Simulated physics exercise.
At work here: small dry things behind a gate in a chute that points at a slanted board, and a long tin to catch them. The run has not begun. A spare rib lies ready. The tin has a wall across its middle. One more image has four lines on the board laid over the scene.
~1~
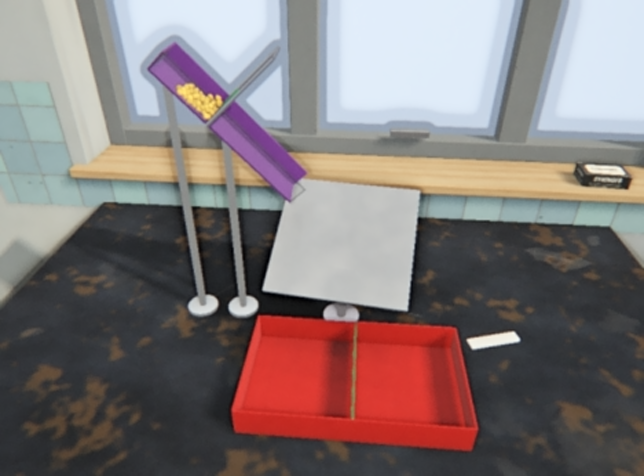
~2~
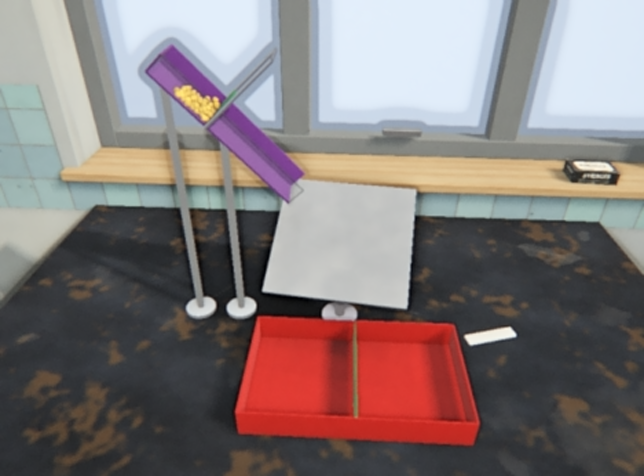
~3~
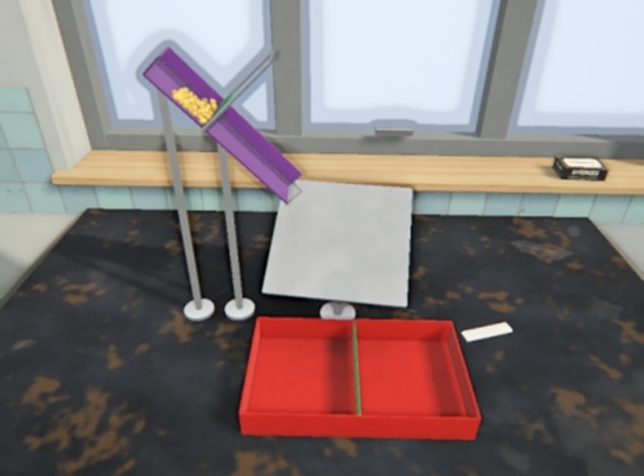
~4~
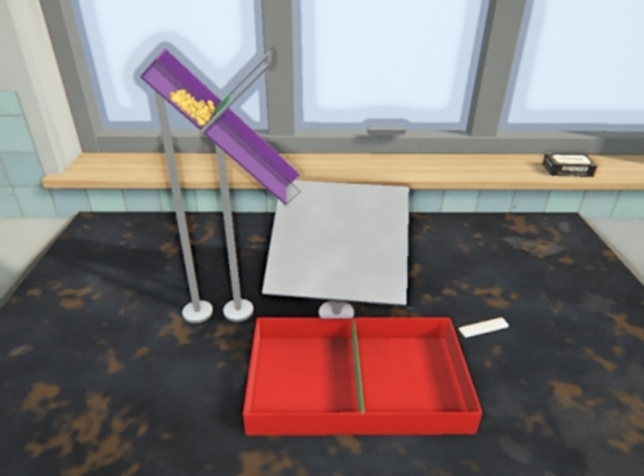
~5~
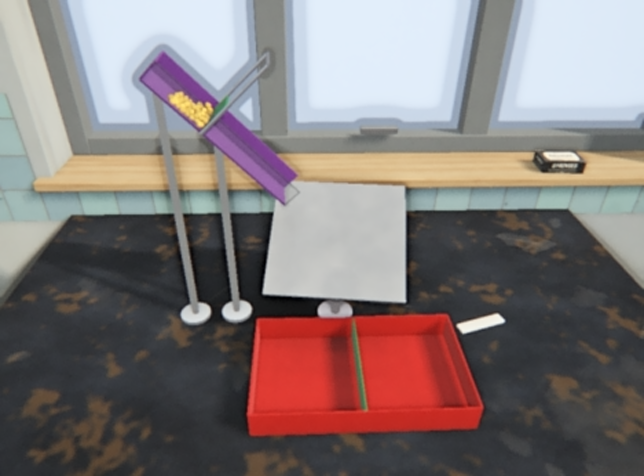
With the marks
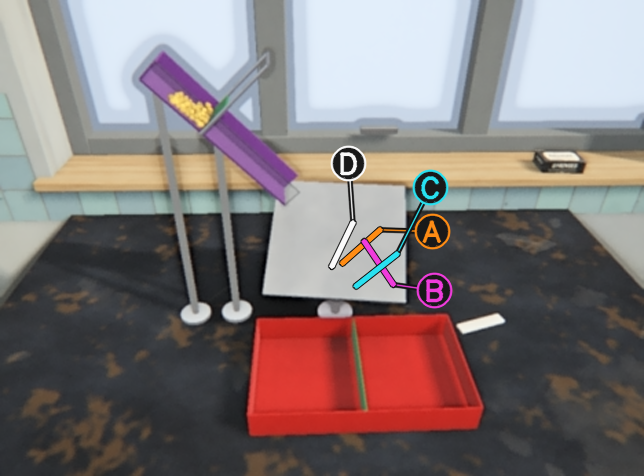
A purple chute holds yellow puffed balls above a tilted board and red tin as the view drifts slightly.
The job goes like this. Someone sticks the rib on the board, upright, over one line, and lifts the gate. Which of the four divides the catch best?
B works best here.
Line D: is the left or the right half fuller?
Left.
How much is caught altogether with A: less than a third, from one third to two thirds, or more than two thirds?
Line A gives more than two thirds.
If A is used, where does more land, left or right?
More lands on the left.
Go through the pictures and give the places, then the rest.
Load behind the gate near (206, 103), puffed corn balls; lip of the chute near (292, 194), sloping fairly steeply, in the first frame.
Middle of the board near (343, 238), tilted fairly steeply; middle of its low edge near (333, 300); of its high edge near (351, 184), in the second frame.
Front corners of the tin near (240, 413) and (480, 419); front end of its middle wall near (360, 416); gate still shut near (227, 102), in the third frame.
Middle of the load near (199, 109); lip near (286, 196), in the fourth frame.
Middle of the load near (198, 111); lip near (284, 197), in the fifth frame.
On the marked copy, line A from (380, 229) to (342, 263); line B from (364, 241) to (393, 284); line C from (397, 253) to (356, 286); line D from (353, 222) to (331, 266).
With A, of what is caught, all but a few in the left half, a small share in the right.
With B, of what is caught, close to half in the left half, close to half in the right.
With C, of what is caught, all but a few in the left half, only a few in the right.
With D, of what is caught, all but a few in the left half, a small share in the right.
